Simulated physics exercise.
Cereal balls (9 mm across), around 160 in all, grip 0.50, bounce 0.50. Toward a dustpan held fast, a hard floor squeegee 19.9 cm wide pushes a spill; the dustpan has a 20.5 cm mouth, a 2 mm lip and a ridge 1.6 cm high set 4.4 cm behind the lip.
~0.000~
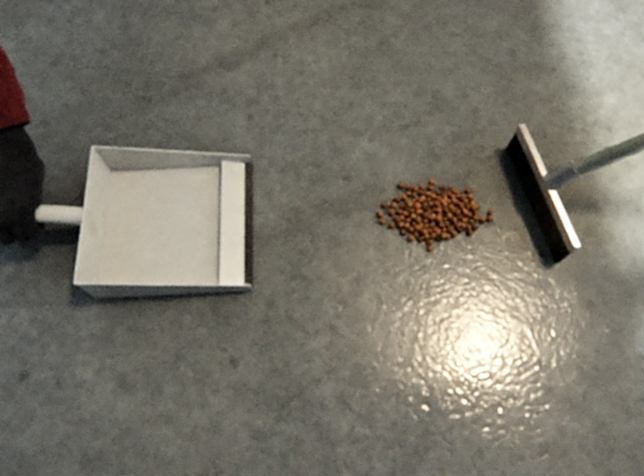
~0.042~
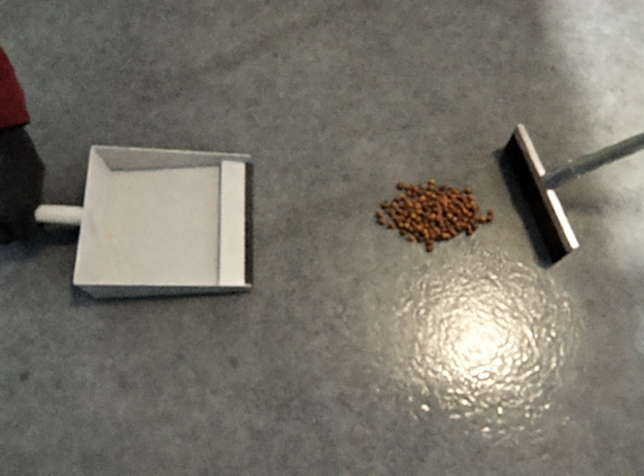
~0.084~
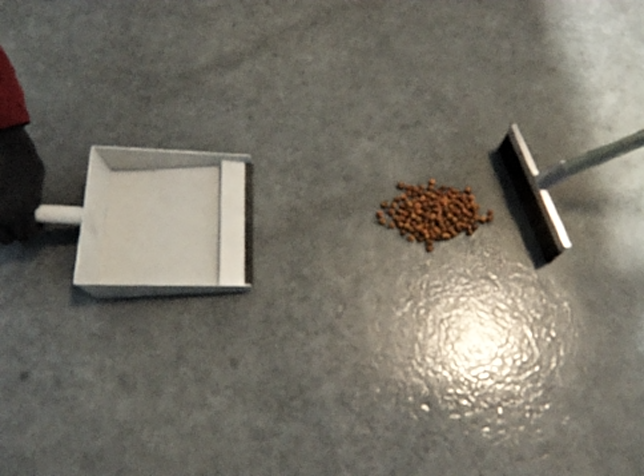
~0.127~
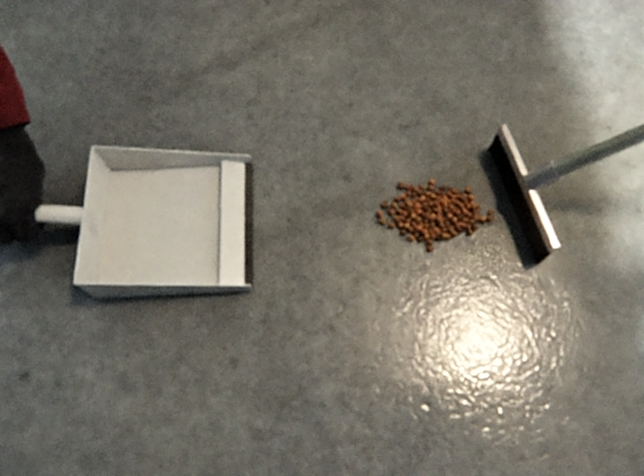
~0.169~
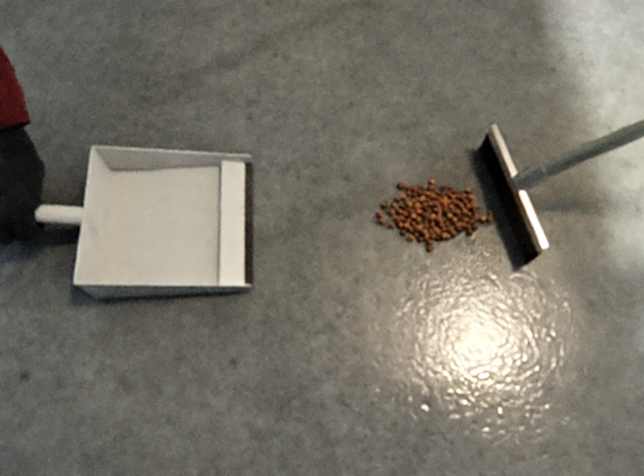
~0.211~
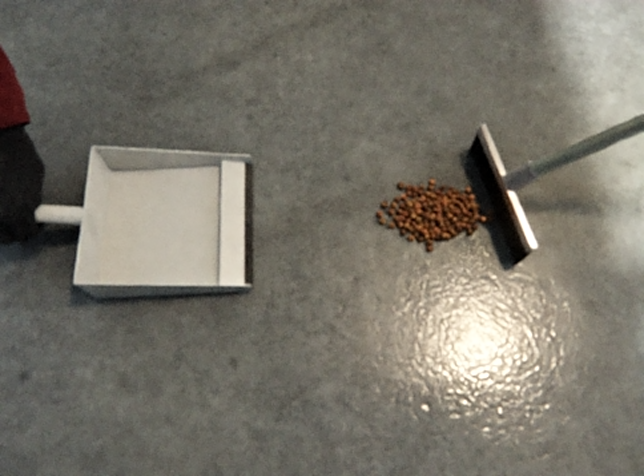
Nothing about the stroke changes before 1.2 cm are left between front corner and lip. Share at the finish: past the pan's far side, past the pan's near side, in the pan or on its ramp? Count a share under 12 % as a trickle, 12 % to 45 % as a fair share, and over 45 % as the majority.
Far side: A trickle. Near side: A trickle. Pan: A fair share.
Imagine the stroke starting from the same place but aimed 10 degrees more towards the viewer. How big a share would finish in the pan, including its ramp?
Roughly 30 percent.
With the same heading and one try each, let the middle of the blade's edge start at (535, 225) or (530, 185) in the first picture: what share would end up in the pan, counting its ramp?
Roughly 30 % and 10 %.
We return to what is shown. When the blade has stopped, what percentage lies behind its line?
I'd put it near 15 in a hundred.
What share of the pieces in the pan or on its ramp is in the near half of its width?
About 30 percent of it.
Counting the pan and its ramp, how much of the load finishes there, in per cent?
I'd say around 25 percent.
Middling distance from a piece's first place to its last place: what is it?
26 cm or so.
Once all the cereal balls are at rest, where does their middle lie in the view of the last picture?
After settling, the middle sits near (259, 224).
Then, at 0.65 s, middle of the blade 21 cm from the lip; 0 % over the lip, far side 0 %, near side 0 %.
After 0.95 s, middle of the blade 10 cm from the lip; 0 % over the lip, far side 0 %, near side 0 %.
After 1.34 s, middle of the blade 3 cm from the lip; 25 % over the lip, far side 0 %, near side 5 %.
At rest (1.6 s), far side 0 %, near side 5 %, pan 25 %, in front of the lip or behind the blade 75 %.
